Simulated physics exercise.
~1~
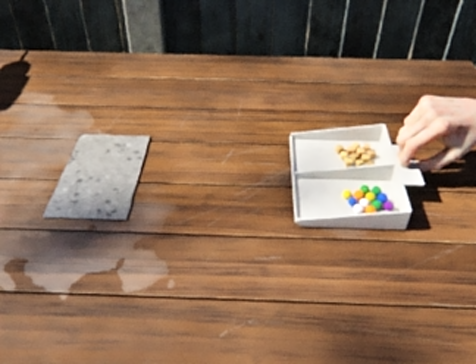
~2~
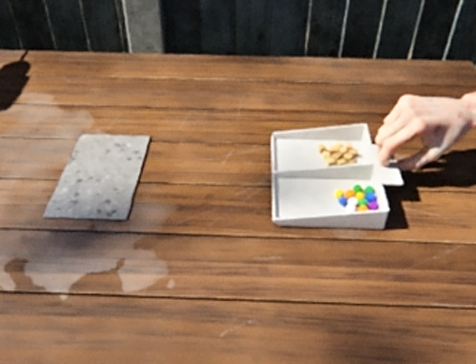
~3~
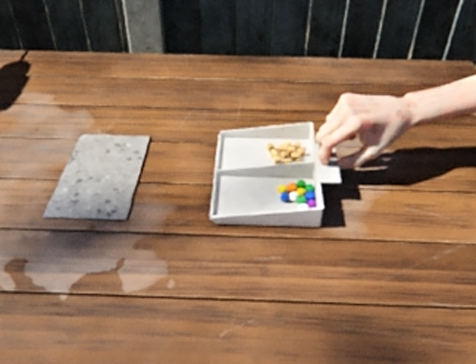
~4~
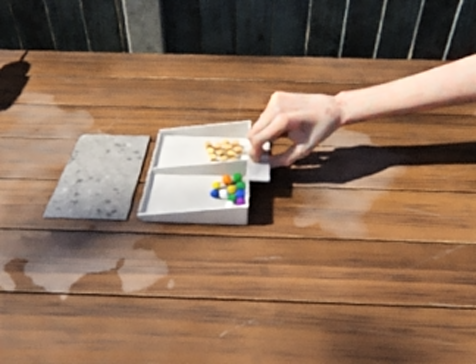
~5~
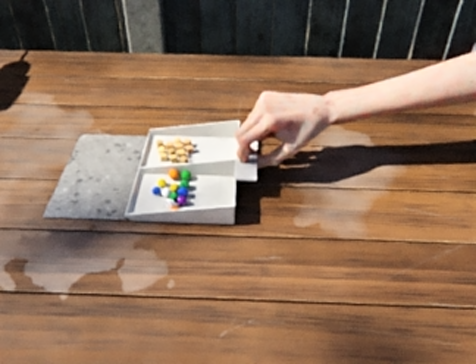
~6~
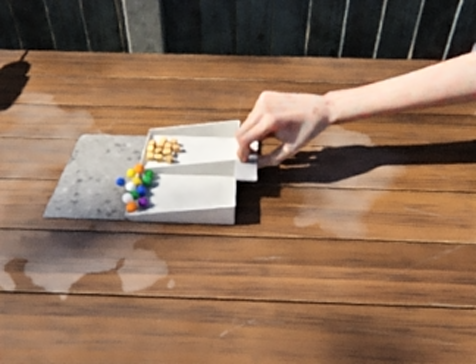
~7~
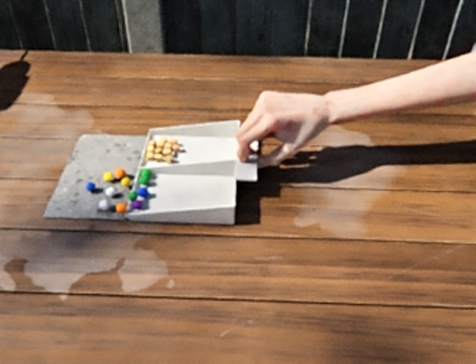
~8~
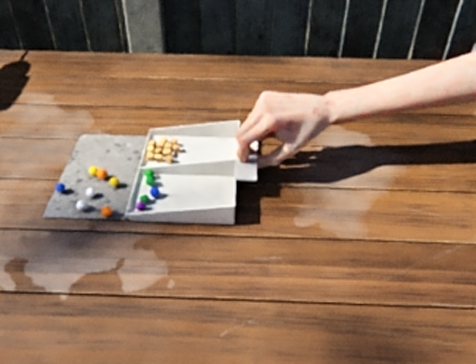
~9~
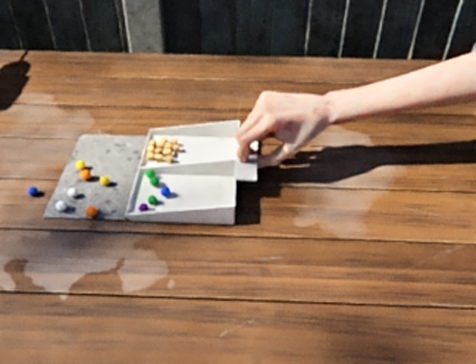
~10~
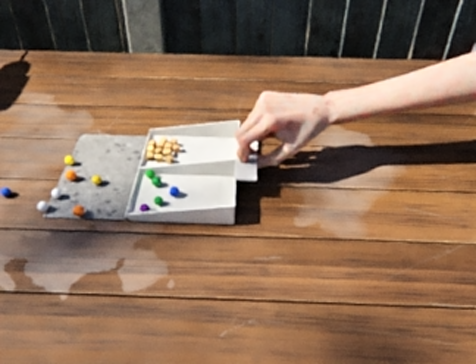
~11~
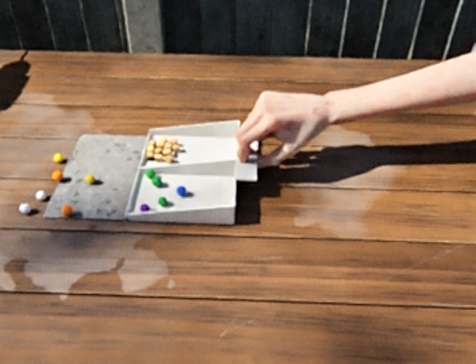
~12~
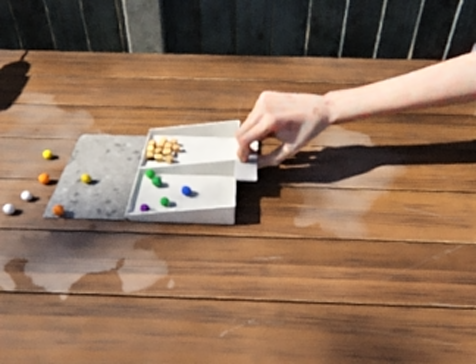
On a wooden table outdoors, a hand at the right holds a white tray with two compartments, small tan pieces in the far one and colourful little balls in the near one. The hand slides the tray left towards a flat grey slab. The tray stops against the slab, and both batches shift towards its front rim. The tan pieces bunch up there and stay inside, but many of the balls spill over onto the slab. Several roll on leftward, some past the slab onto the wood, while green, blue and purple balls remain in the tray, still held by the hand.
